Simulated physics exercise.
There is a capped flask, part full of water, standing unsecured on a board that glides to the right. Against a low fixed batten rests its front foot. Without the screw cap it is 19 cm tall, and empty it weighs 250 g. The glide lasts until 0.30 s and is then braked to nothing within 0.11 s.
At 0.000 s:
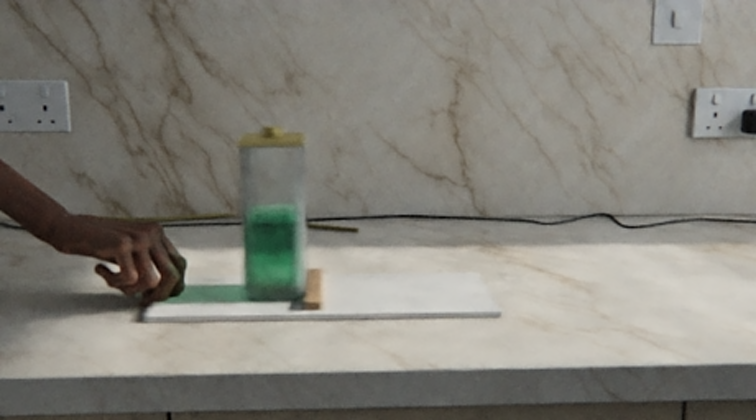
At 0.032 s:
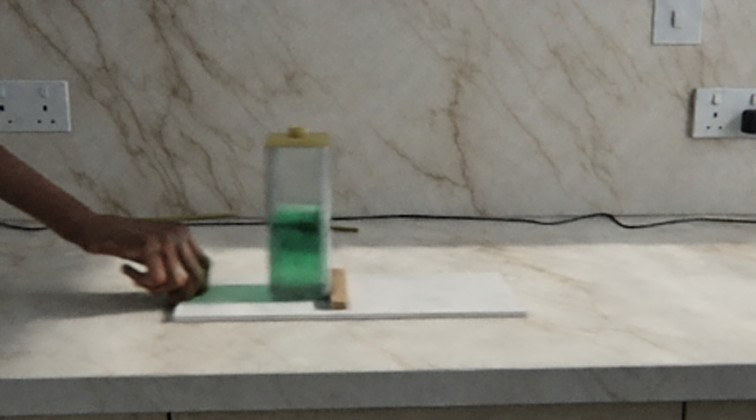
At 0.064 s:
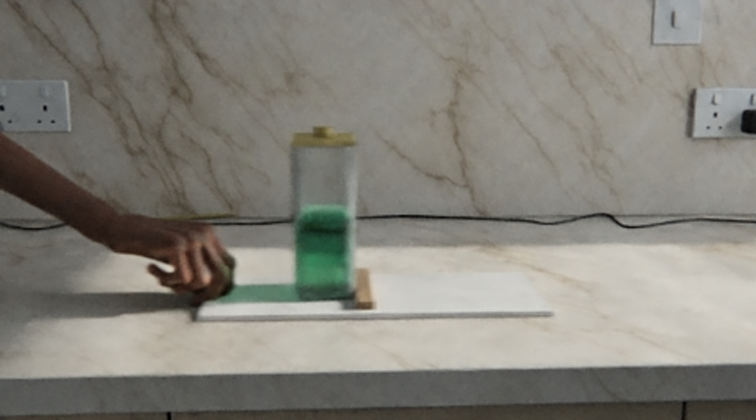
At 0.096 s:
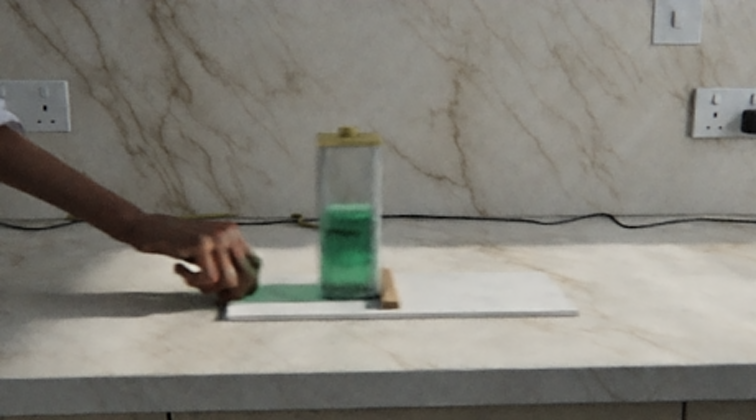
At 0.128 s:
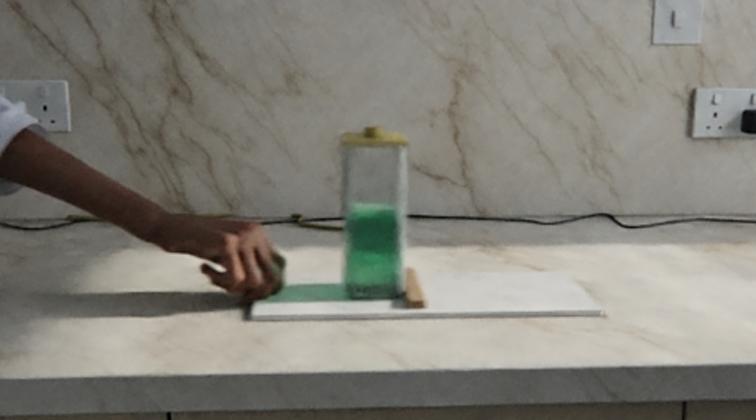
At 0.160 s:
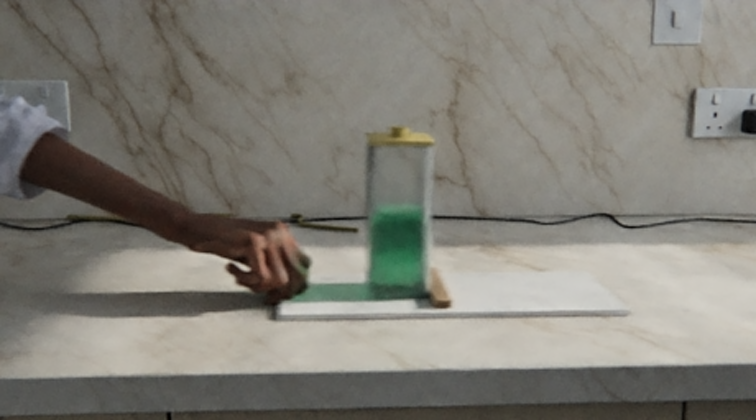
A capped clear flask of green water standing on a white board gliding right across a marble counter, a hand pushing from the left.
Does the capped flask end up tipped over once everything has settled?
Yes.
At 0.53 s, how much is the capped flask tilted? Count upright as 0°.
Measured tilt, approx.: 34 degrees.
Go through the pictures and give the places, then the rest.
In the first picture, it has moved 0.0 cm; in the capped flask the surface runs from (246, 210) to (302, 210), rim (303, 145).
In the second picture, it has moved 2.9 cm; in the capped flask the surface runs from (271, 210) to (327, 210).
In the third picture, it has moved 5.9 cm; in the capped flask the surface runs from (296, 210) to (351, 210).
In the fourth picture, it has moved 8.8 cm; in the capped flask the surface runs from (322, 210) to (376, 210).
In the fifth picture, it has moved 11.8 cm; in the capped flask the surface runs from (346, 210) to (401, 209).
In the sixth picture, it has moved 14.7 cm; in the capped flask the surface runs from (370, 210) to (425, 209).
After 0.41 s the board moves at 0.00 m/s; the capped flask leans 11°.
After 0.53 s the capped flask leans 35°.
After 0.69 s the capped flask lies on its side.
After 0.91 s the capped flask lies on its side.
In the end the capped flask lies on its side.
